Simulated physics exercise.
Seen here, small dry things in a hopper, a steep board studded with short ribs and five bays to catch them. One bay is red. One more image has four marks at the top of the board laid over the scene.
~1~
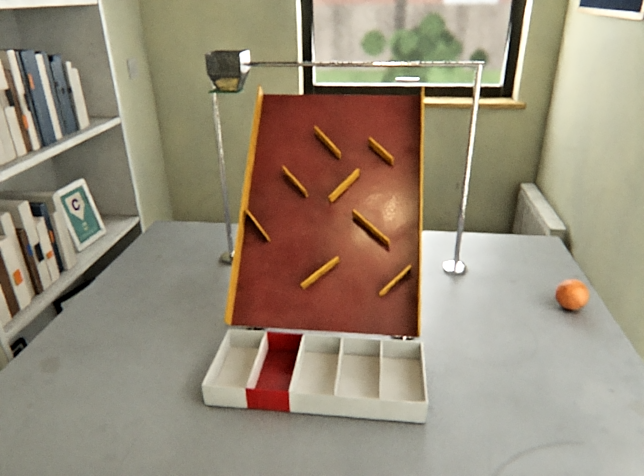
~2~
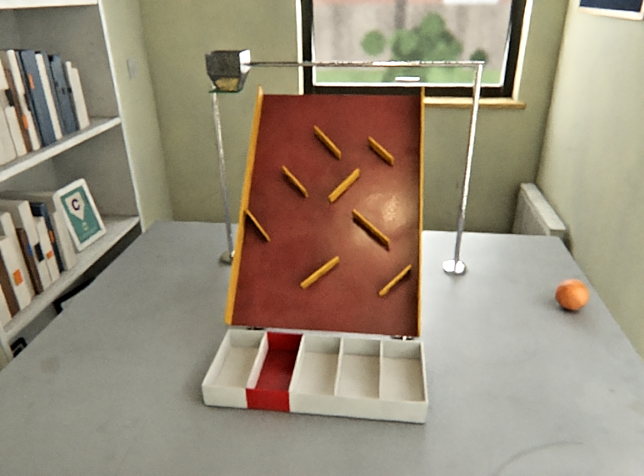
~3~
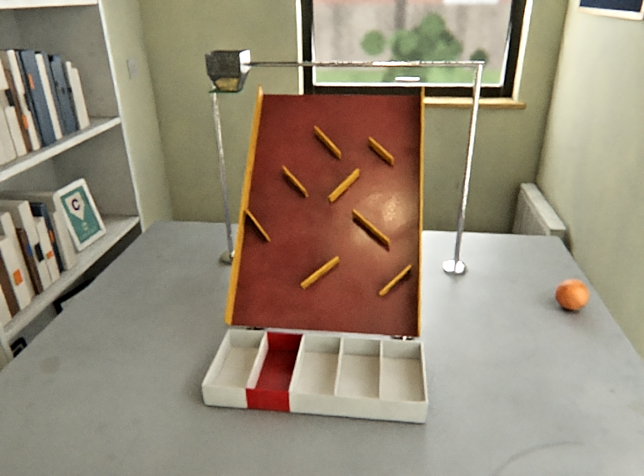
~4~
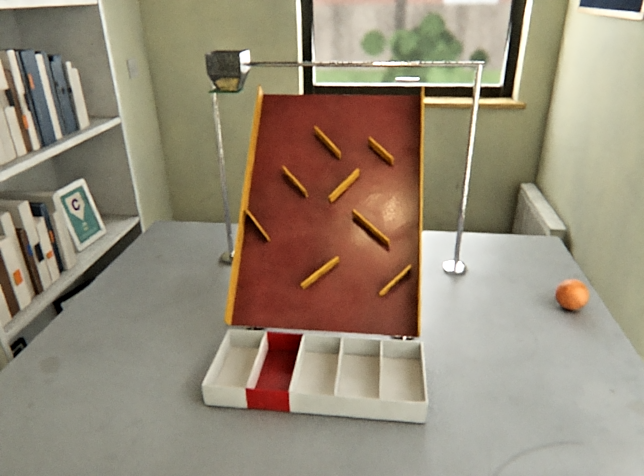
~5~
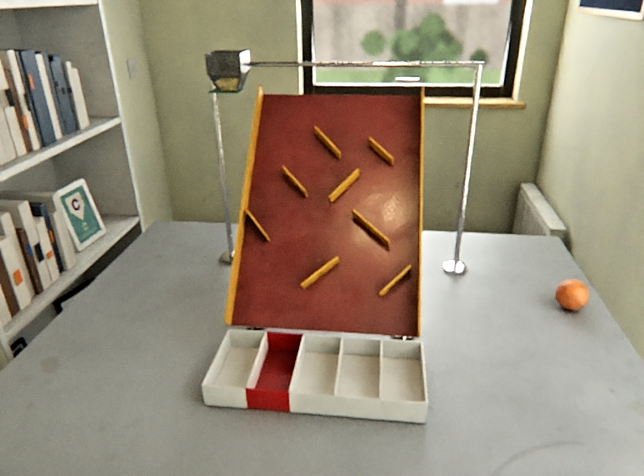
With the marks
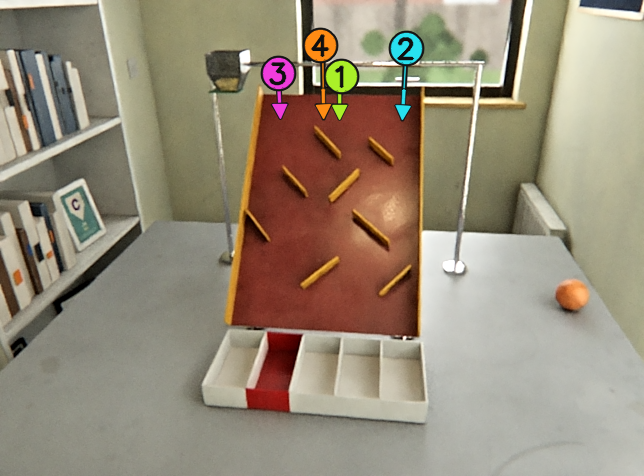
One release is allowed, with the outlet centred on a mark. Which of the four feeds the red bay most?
Mark 3 does it best.
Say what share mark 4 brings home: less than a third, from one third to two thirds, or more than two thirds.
It is from one third to two thirds.
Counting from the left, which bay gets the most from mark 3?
It is the second one.
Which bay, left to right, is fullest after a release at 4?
The second from the left.
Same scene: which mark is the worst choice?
It is 2.
On the marked copy, mark 1 meets the board at (339, 114); mark 2 meets the board at (402, 114); mark 3 meets the board at (280, 113); mark 4 meets the board at (323, 113).
Choosing 1, roughly a quarter in the red bay, roughly two thirds in other bays, just a few held on the board, about a tenth outside the box.
Choosing 2, not one piece in the red bay, every piece in other bays.
Choosing 3, roughly two thirds in the red bay, roughly a third in other bays, just a few held on the board, just a few outside the box.
Choosing 4, roughly half in the red bay, roughly half in other bays.
